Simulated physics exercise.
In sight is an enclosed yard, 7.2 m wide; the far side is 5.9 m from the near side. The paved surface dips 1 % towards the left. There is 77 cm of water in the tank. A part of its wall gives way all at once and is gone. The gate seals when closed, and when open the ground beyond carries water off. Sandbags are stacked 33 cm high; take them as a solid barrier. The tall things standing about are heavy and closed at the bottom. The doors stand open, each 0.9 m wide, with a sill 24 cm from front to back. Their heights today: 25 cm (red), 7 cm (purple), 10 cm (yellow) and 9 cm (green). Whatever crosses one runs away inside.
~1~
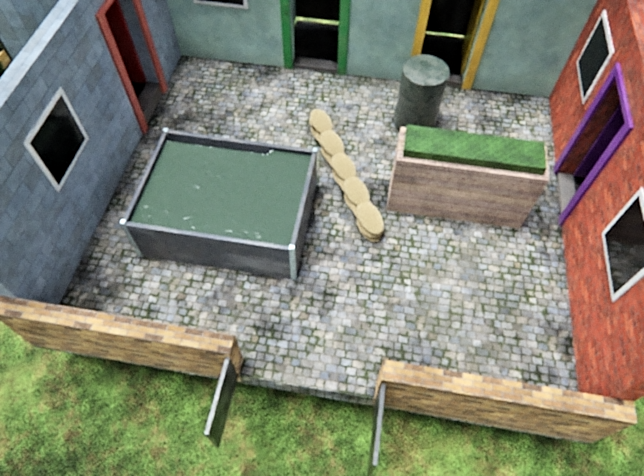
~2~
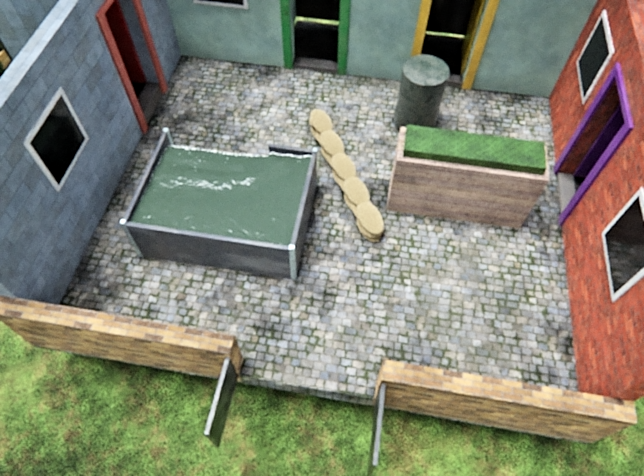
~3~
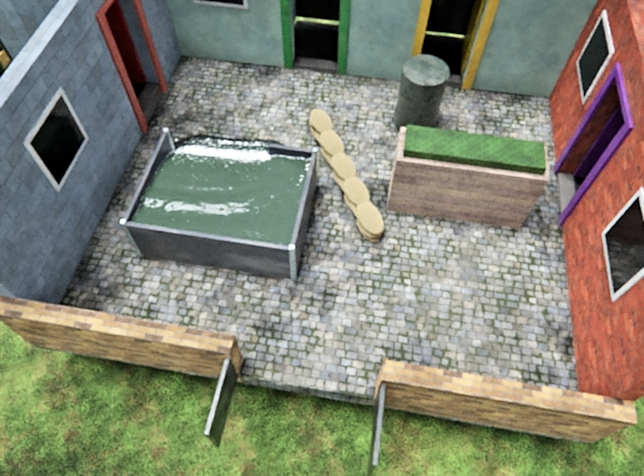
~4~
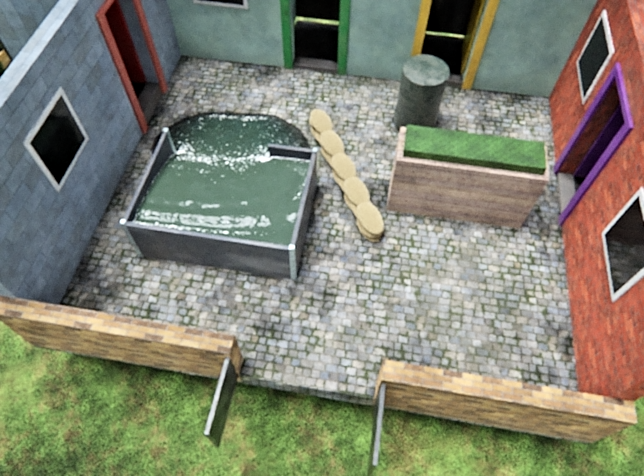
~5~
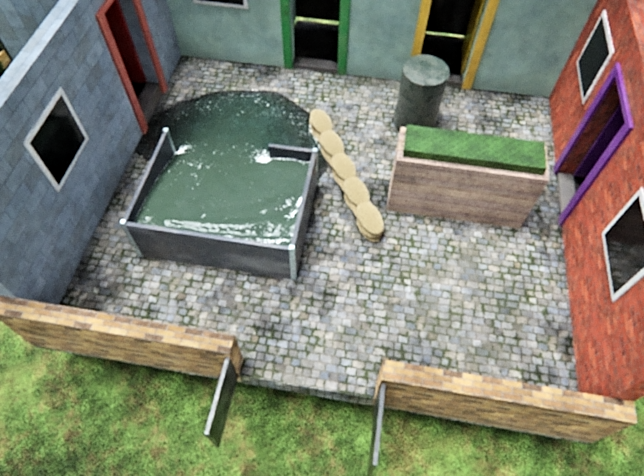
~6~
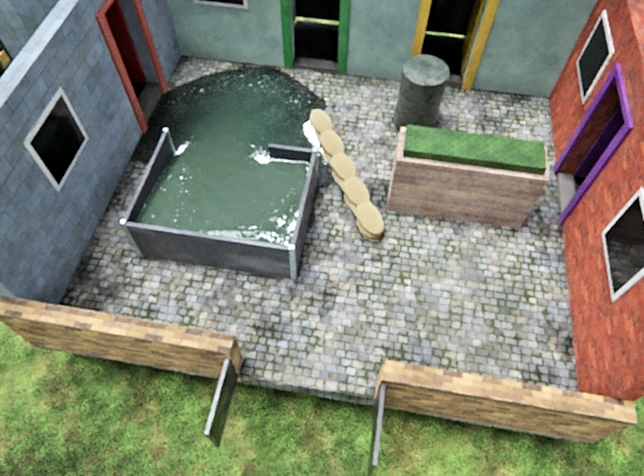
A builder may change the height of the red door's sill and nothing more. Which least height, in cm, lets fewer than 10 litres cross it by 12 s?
Some 28 cm above the ground.
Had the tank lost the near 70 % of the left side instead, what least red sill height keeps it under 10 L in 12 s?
Some 6.5 cm.
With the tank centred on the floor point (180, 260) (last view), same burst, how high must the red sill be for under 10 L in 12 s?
Some 22 cm.
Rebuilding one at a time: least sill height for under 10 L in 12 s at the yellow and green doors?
About 10.5 cm at yellow and 30 cm at green.
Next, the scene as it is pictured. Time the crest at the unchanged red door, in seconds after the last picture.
Around 1.8 s.
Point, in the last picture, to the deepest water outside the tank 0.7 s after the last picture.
Near (180, 59).
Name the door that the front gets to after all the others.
Last comes the purple one.
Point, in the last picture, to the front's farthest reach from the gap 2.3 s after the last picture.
At about (501, 96).
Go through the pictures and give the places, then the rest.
The tank at (225, 189) is whole and still, 77 cm deep; the red door at (139, 66) is dry, in the first frame.
The gap is on the far side, the front 0.3 m out at a hidden place; the back of the tank holds 77 cm, in the second frame.
Water pours out on the far side and has run 0.8 m, to (260, 143); about 13 cm deep outside, 76 cm at the back, in the third frame.
The gap is on the far side, the front 1.4 m out at (252, 117); the back of the tank holds 70 cm, in the fourth frame.
The gap is on the far side, the front 2.0 m out at (257, 94); the back of the tank holds 66 cm, in the fifth frame.
The front is at (262, 71), 2.7 m from the gap on the far side; 6.9 m2 of floor is wet, 65 cm left at the back; water is at the red door at (139, 66), in the sixth frame.
Then, 0.7 s after the last picture water covers 25 % of the floor, deepest (57 cm) near (180, 59); 21 cm at the red door, 0 litres in over its 25 cm sill.
Then, 2.3 s after the last picture water covers 35 % of the floor, deepest (32 cm) near (222, 118); 29 cm at the red door, 13 litres in over its 25 cm sill.
Then, 11.3 s after the last picture water covers 95 % of the floor, deepest (10 cm) near (352, 173); 8 cm at the red door, 19 litres in over its 25 cm sill.
At the red door as built, the water peaked near 32 cm, 1.9 s after the last picture.
Run again over the same 12 s with other heights there, 17 litres in over 25.5 cm, 5 litres over 30 cm. The limit of 10 litres is kept from about 28 cm up.
